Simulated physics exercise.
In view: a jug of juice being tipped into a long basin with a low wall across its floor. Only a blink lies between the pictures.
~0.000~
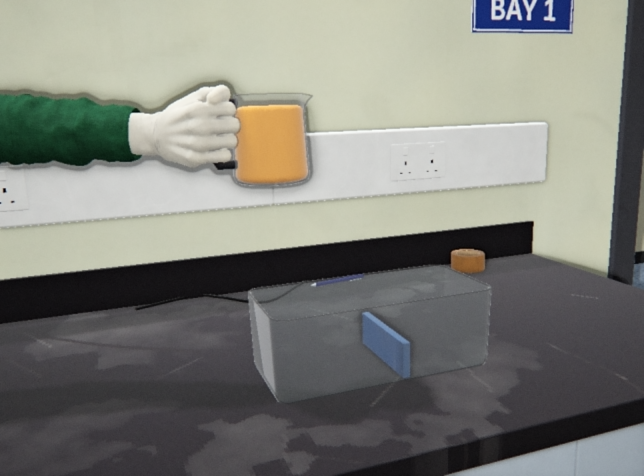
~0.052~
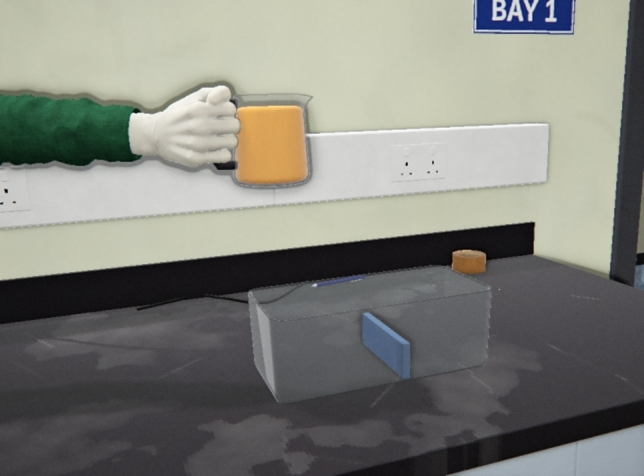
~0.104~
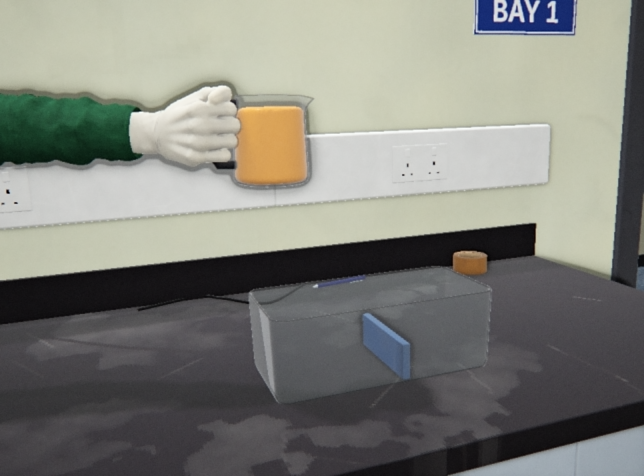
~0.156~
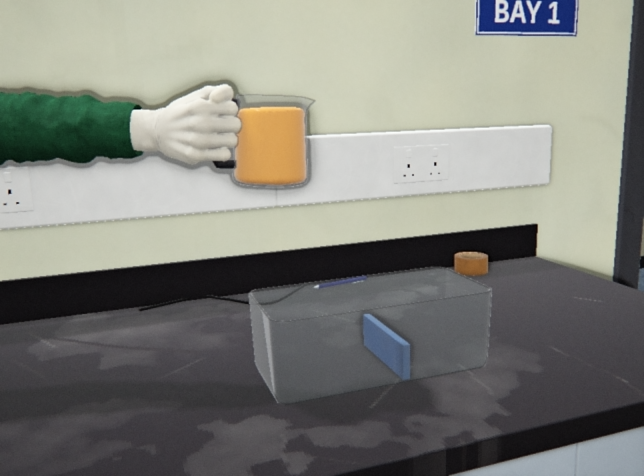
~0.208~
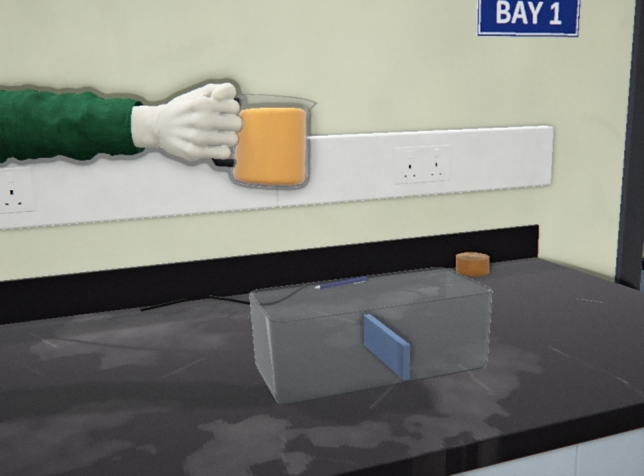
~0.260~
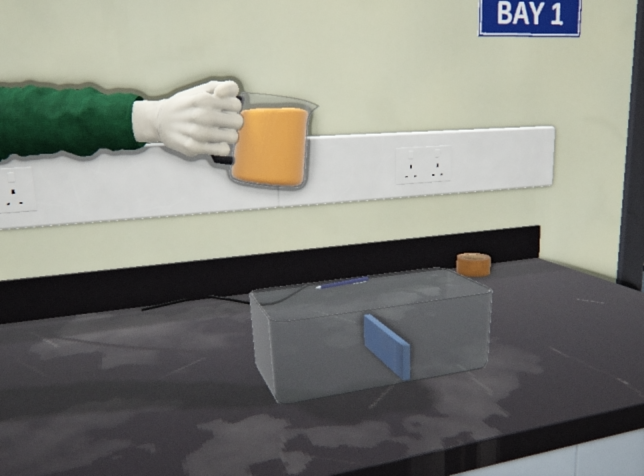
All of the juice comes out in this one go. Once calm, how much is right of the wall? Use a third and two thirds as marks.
In the end from a third to two thirds is right of the wall.
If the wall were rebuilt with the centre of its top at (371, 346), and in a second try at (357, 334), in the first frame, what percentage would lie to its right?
In turn 70 and 90 in a hundred.
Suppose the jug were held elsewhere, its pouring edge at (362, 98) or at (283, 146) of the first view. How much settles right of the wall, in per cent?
In turn 90 and 5 in a hundred.
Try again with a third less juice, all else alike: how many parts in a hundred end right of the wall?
Close to 10 per cent.
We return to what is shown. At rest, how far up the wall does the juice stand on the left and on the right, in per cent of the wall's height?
Left about 20, right about 30.
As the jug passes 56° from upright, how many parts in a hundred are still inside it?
Near 90 %.
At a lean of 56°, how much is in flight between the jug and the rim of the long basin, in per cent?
Some 10 per cent.
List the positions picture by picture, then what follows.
In the first frame, tilt 0°; pouring edge (312, 95); surface from (236, 109) to (300, 107); the long basin's rim runs from (259, 306) to (466, 277); the wall's top is at (385, 328).
In the second frame, tilt 0°; pouring edge (313, 96); surface from (236, 110) to (300, 108).
In the third frame, tilt 1°; pouring edge (314, 98); surface from (238, 111) to (300, 109).
In the fourth frame, tilt 3°; pouring edge (315, 100); surface from (238, 112) to (302, 110).
In the fifth frame, tilt 6°; pouring edge (317, 102); surface from (239, 113) to (304, 110).
In the sixth frame, tilt 9°; pouring edge (319, 105); surface from (240, 113) to (306, 111).
A moment on, the jug is tipped part way and 89 per cent is still to pour, 1 is left of the wall and 0 right of it.
Next, the jug is tipped on its side and 46 per cent is still to pour, 8 is left of the wall and 20 right of it.
Then the jug is tipped on its side and 12 per cent is still to pour, 34 is left of the wall and 42 right of it.
Later the jug is tipped on its side and 3 per cent is still to pour, 50 is left of the wall and 43 right of it.
In the end 53 per cent lies left of the wall, 43 right of it and 2 outside.
